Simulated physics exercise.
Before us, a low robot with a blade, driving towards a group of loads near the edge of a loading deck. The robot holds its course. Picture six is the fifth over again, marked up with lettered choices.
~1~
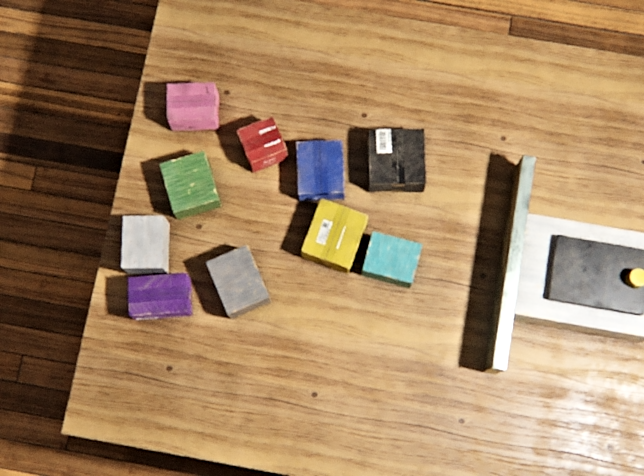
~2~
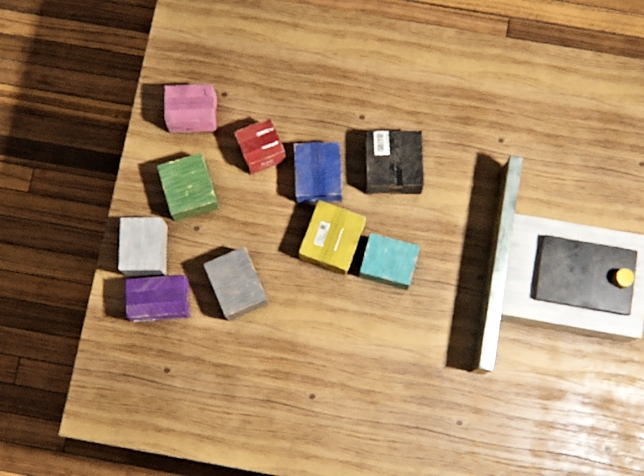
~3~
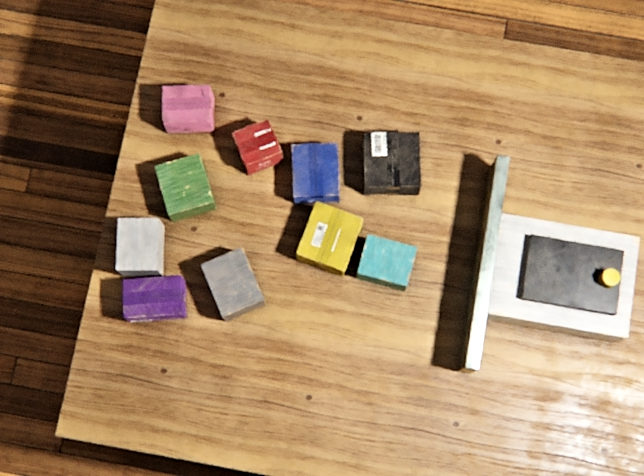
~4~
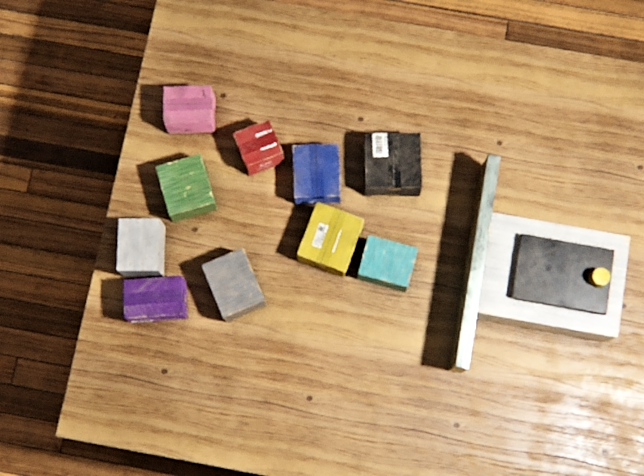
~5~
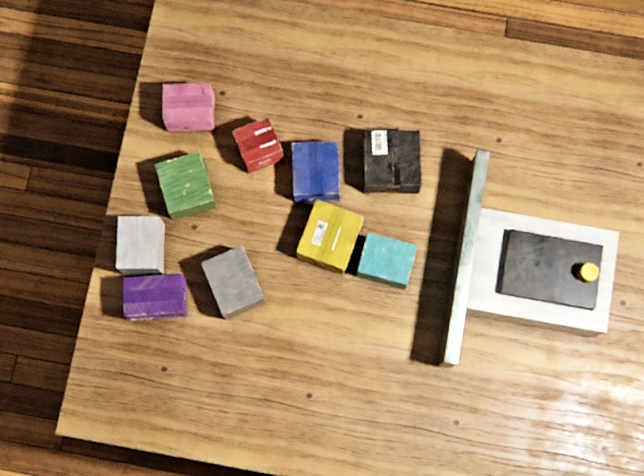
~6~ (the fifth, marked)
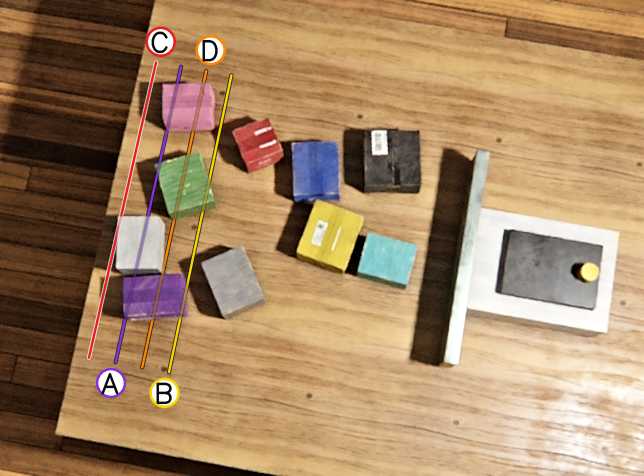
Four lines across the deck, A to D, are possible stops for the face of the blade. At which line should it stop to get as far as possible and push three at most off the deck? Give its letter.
Stop at B.
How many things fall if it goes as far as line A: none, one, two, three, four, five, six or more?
In all, six or more.
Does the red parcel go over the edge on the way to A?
Yes.
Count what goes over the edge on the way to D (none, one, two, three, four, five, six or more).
By then, six or more.
On the marked copy, A at (149, 210); B at (201, 219); C at (124, 205); D at (175, 215).
With B. Early on, robot (447, 251); red parcel (250, 143); black parcel (350, 154).
Further on, robot (350, 234); pink parcel (135, 89); green crate (153, 179).
At the end, robot (276, 221); red parcel over the edge; pink parcel over the edge; three fallen.
As for the rest, A drops six; C drops nine; D drops six.
